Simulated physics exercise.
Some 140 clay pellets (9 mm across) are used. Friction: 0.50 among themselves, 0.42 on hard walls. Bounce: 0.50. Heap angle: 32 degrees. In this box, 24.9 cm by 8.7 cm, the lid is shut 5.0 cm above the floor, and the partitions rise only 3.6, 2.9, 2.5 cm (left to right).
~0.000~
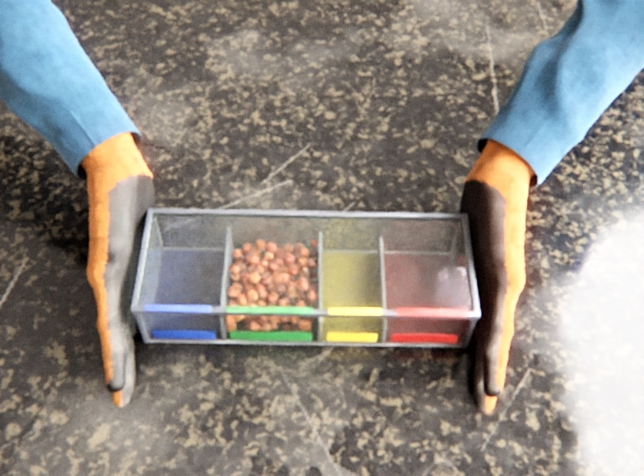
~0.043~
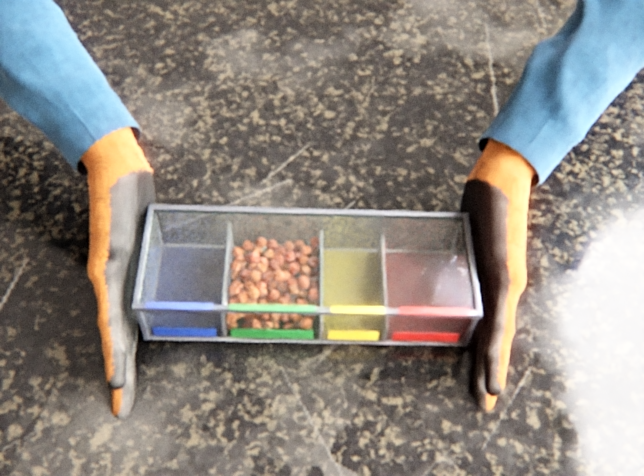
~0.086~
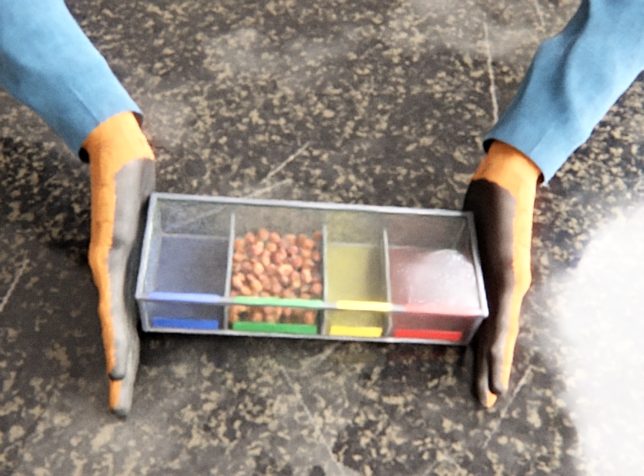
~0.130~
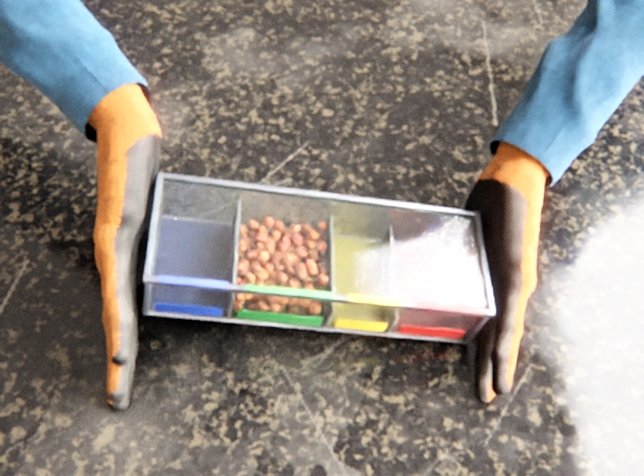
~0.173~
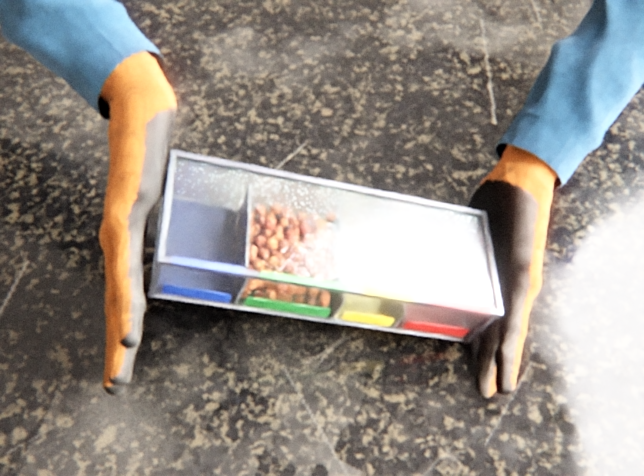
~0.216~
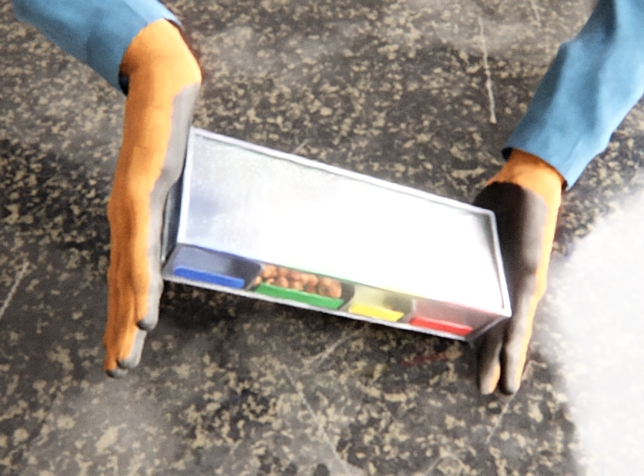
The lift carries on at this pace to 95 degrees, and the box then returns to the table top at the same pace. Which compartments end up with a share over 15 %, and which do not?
Red over, blue not over, green over, yellow not over.
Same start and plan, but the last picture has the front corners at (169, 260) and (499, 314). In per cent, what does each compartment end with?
Each compartment ends like this: Red 70 per cent, blue 0 per cent, green 25 per cent, yellow 5 per cent.
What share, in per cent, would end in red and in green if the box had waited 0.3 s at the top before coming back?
Result - red: 65 %; green: 30 %.
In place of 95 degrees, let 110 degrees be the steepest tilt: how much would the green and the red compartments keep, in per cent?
Then: Green 10, red 85.
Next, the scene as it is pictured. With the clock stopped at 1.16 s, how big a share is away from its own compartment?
Some 65 percent.
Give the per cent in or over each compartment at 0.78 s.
Red = 20, blue = 0, green = 65, yellow = 20 (per cent).
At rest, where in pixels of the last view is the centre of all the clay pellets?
Approximately (406, 296) in the last picture.
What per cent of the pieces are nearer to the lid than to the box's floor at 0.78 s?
Roughly 80 per cent.
After 0.78 s, tilt 94 degrees; red 20 %, green 65 %, yellow 20 %.
Then, at 1.16 s, tilt 39 degrees; red 55 %, green 35 %, yellow 10 %.
After 1.63 s, tilt 0 degrees; red 55 %, green 35 %, yellow 10 %.
By 2.1 s all is still; red 55 %, blue 0 %, green 35 %, yellow 10 %.
